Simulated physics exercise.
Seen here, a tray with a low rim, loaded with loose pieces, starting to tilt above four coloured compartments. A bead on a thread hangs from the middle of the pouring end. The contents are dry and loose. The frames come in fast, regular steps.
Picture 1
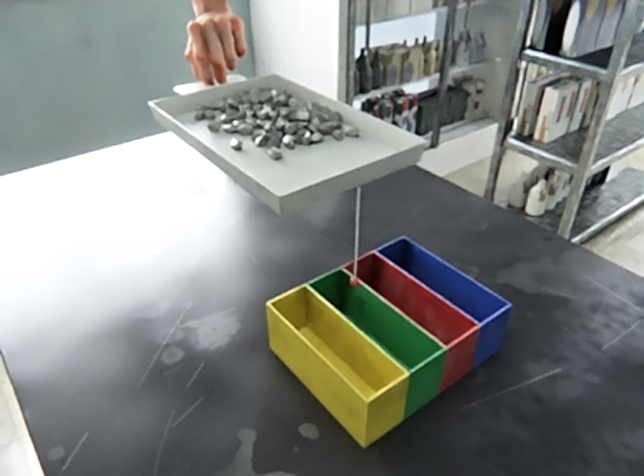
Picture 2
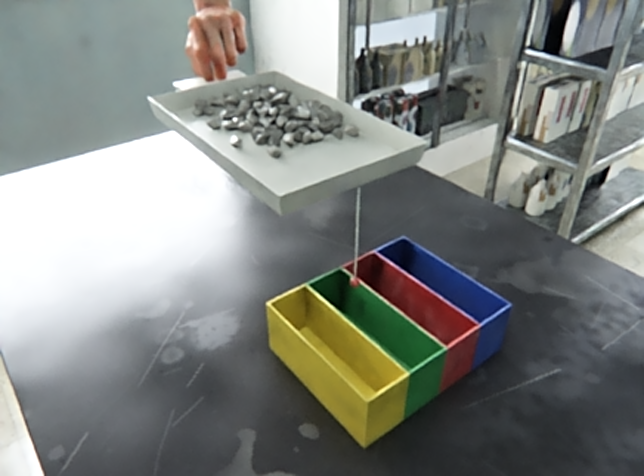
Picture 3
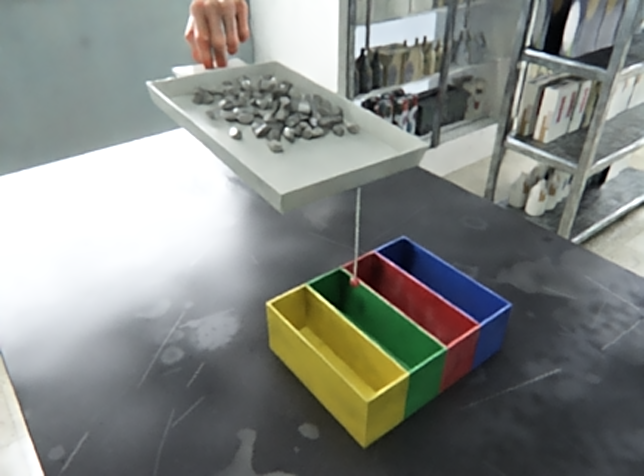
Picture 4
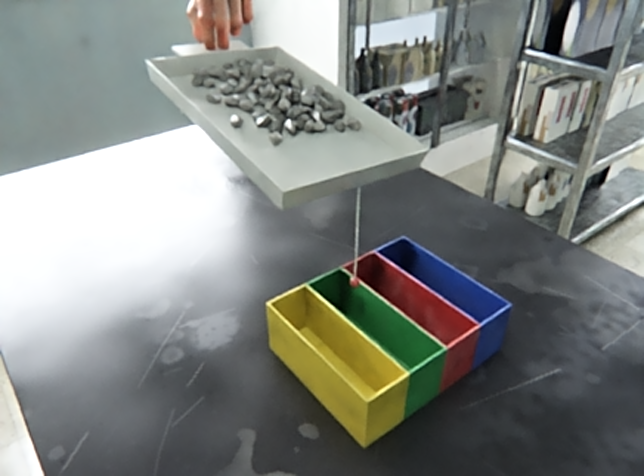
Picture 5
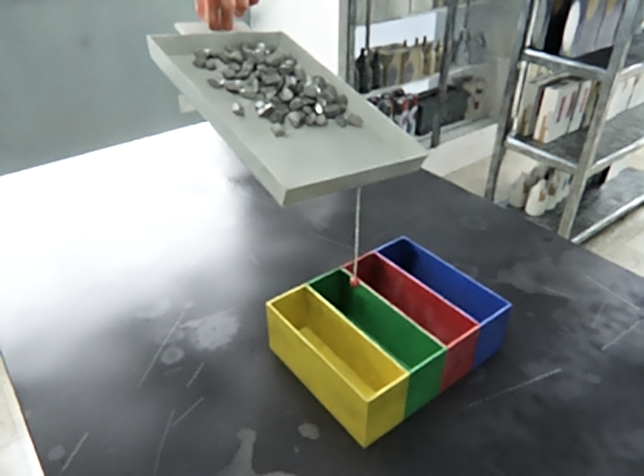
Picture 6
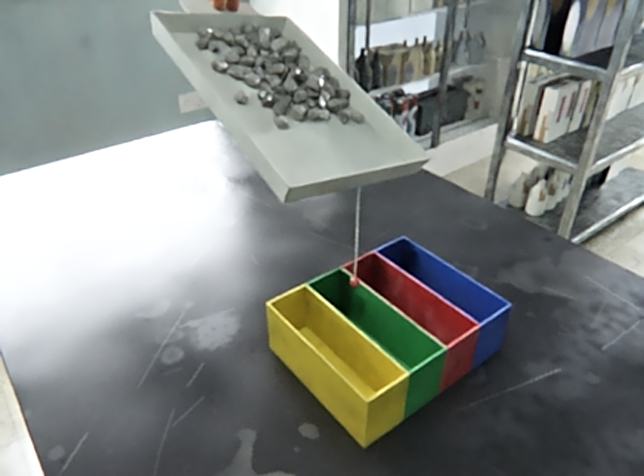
A grey tray of loose grey gravel, gripped at its far end by a hand, tilts gradually toward the viewer, its right front corner dipping slightly. Below its pouring end, a red bead hangs on a thread above four joined compartments, yellow, green, red and blue from left to right. The steady camera looks down on a scuffed dark table in a room with metal shelves behind.
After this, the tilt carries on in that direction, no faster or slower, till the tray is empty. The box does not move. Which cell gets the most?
Most goes to the blue cell.
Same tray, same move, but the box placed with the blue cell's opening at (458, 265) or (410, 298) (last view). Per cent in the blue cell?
In turn 20 and 30 in a hundred.
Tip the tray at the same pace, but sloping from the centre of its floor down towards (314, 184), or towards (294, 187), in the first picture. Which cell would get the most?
At the first place the yellow cell, at the second the cell in yellow.
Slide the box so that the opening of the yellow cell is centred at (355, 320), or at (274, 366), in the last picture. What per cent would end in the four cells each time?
First some 100, then 20 per cent.
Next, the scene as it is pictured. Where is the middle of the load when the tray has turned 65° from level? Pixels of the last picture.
Near (389, 137).
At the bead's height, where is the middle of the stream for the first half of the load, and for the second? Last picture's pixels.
The first part at (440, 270); the rest at (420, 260).
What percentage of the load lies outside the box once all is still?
Some 10 per cent.
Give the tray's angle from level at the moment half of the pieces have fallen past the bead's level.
Near 95 degrees.
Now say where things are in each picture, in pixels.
The first picture shows corners of the pouring end at (280, 193) and (422, 141), level; middle of the load at (272, 115), bits of gravel; bead on its thread at (355, 282); yellow cell at (386, 406); green cell at (425, 379); red cell at (460, 355); blue cell at (491, 333).
The second picture shows corners of the pouring end at (281, 192) and (422, 142), level; middle of the load at (272, 112).
The third picture shows corners of the pouring end at (282, 190) and (423, 144), tipped barely, lowest at the right corner; middle of the load at (272, 104).
The fourth picture shows corners of the pouring end at (285, 187) and (424, 148), tipped a little, lowest at the right corner; middle of the load at (273, 93).
The fifth picture shows corners of the pouring end at (288, 185) and (425, 152), tipped clearly, lowest at the right corner; middle of the load at (275, 80).
The sixth picture shows corners of the pouring end at (291, 183) and (426, 156), tipped clearly, lowest at the right corner; middle of the load at (279, 69); yellow cell at (386, 406); green cell at (425, 379); red cell at (460, 355); blue cell at (491, 333).
Soon after the last picture, tray tipped steeply; nearly all on the tray; a small part falling or outside the box.
A little later, tray tipped past a quarter turn; about a quarter on the tray; about a third in the blue cell; about a quarter in the red cell; a small part in the green cell; about a quarter falling or outside the box.
Later still, tray tipped past a quarter turn; about half in the blue cell; about a third in the red cell; a small part in the green cell; a stray few in the yellow cell; a small part falling or outside the box.
At rest, tray tipped past a quarter turn; about half in the blue cell; about a third in the red cell; a small part in the green cell; a stray few in the yellow cell; a small part outside the box.
